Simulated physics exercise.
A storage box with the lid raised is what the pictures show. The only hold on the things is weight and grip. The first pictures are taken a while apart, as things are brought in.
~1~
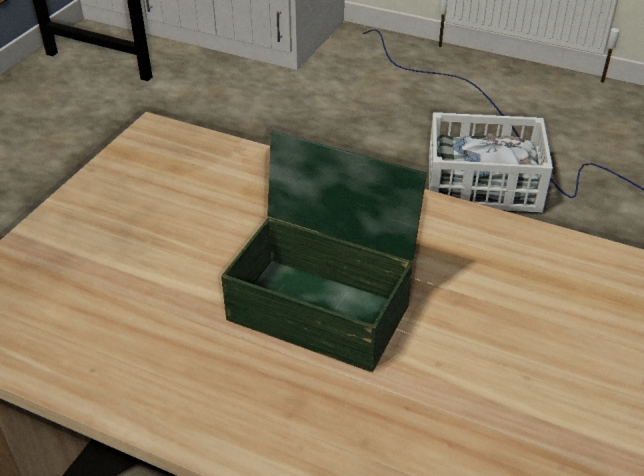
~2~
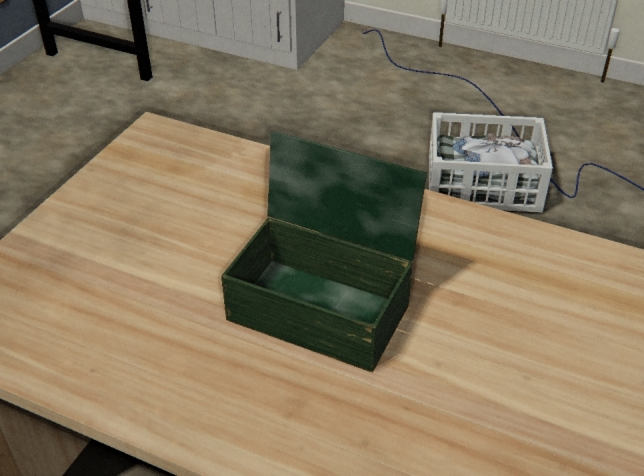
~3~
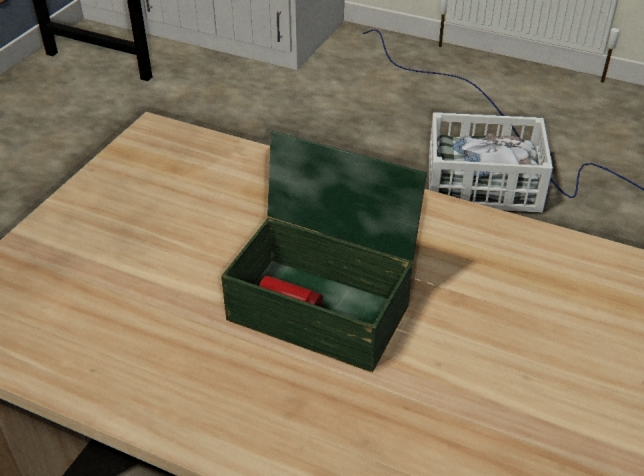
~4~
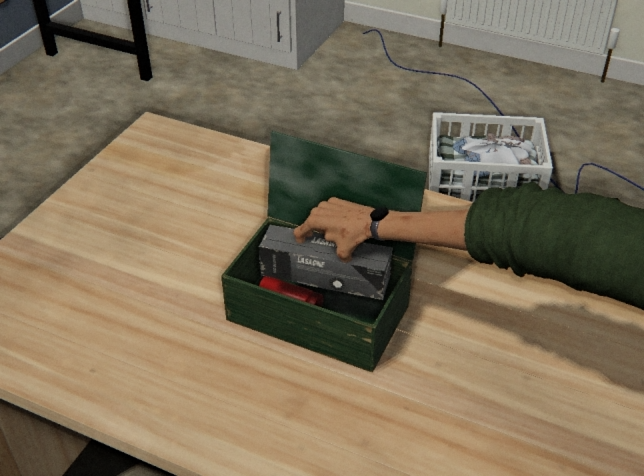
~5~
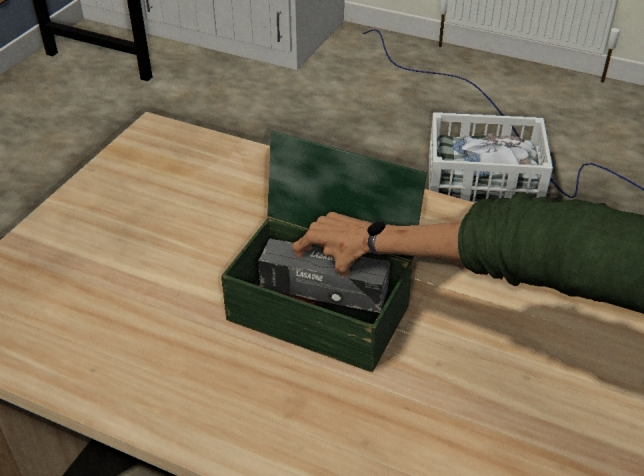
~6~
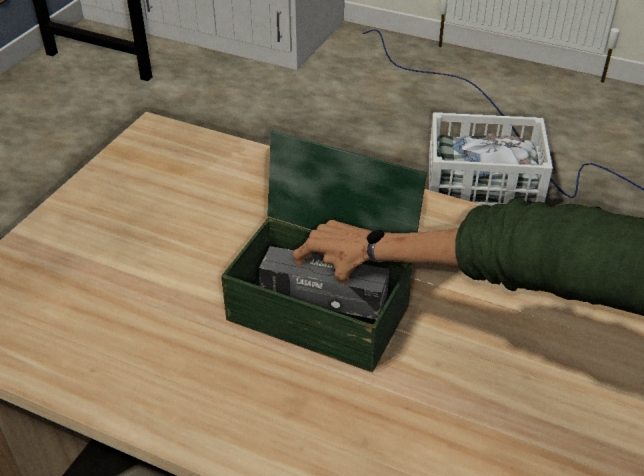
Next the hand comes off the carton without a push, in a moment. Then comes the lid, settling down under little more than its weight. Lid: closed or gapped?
Closed.
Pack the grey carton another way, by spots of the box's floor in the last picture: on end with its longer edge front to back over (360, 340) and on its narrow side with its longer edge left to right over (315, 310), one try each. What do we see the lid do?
First try: The lid stays propped open; second try: The lid comes down fully.
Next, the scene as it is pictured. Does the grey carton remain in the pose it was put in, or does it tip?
Well, the grey carton ends up skewed.
Then, 0.80 s on from there, lid starting down; grey carton on its side near (334, 285); red shaker shifted a little.
Then, 1.50 s on from there, lid 66° above the rim; grey carton on its side near (334, 285); red shaker shifted about its own width.
Then, 2.20 s on from there, lid 18° above the rim; grey carton on its side near (334, 285); red shaker shifted about its own width.
In the end, lid shut; toppled in the box, grey carton; moved from the start, red shaker. At the end, from the last picture's camera, grey carton near (334, 285).
